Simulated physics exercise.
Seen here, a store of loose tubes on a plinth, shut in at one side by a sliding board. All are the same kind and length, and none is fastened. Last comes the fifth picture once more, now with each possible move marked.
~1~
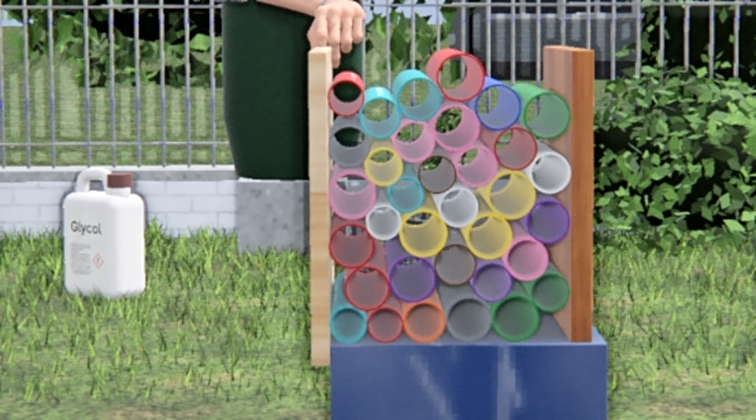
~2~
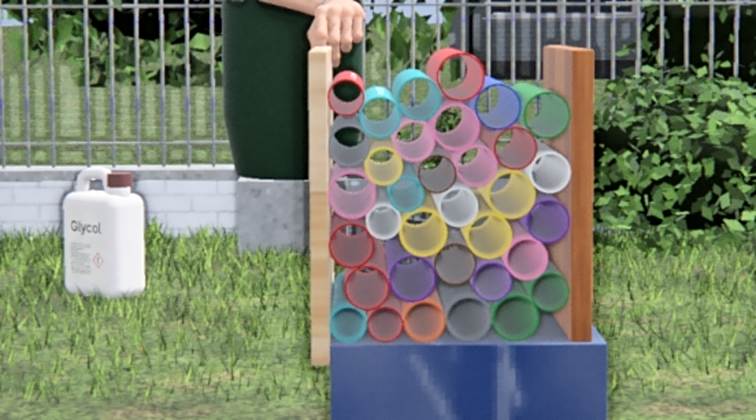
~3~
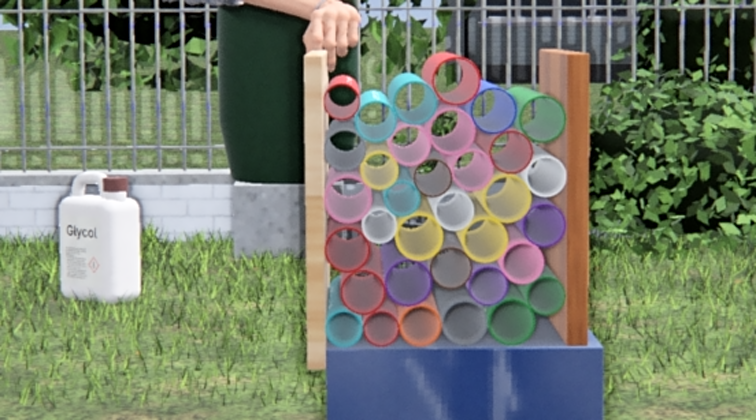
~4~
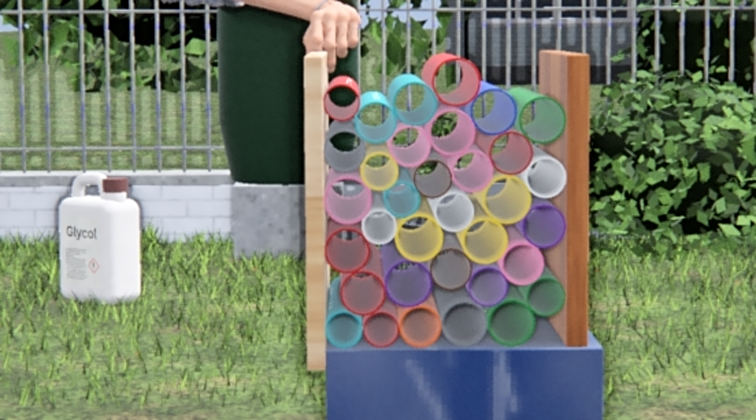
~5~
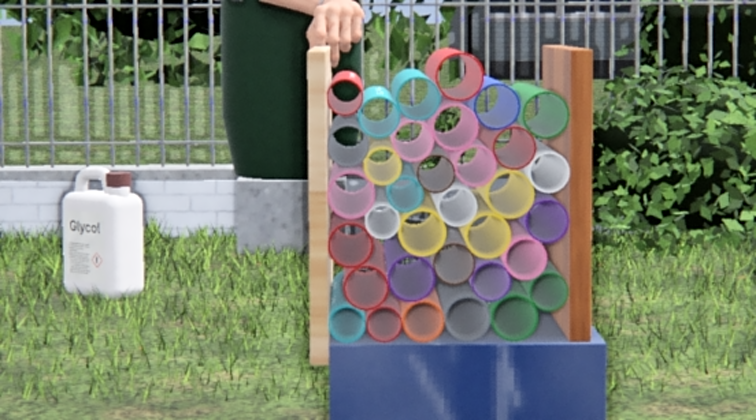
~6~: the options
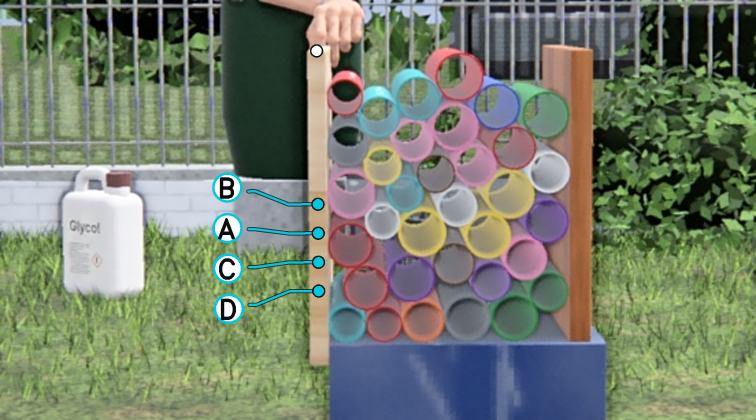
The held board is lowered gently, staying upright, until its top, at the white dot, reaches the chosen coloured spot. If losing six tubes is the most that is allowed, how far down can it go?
Lower it to B and no more.
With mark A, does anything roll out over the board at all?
Yes.
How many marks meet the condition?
One of the four.
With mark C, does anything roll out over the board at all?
At C: Yes.
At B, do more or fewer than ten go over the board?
It loses fewer than ten.
On the marked copy, A at (318, 233); B at (318, 204); C at (319, 262); D at (319, 291); the white dot at (317, 51).
Following B. Soon after the start, top of the board (326, 125).
Later, top of the board (327, 204).
In the end, top of the board (327, 204), five out over the board.
As for the rest, A more than six out over the board; C more than six out over the board; D more than six out over the board.
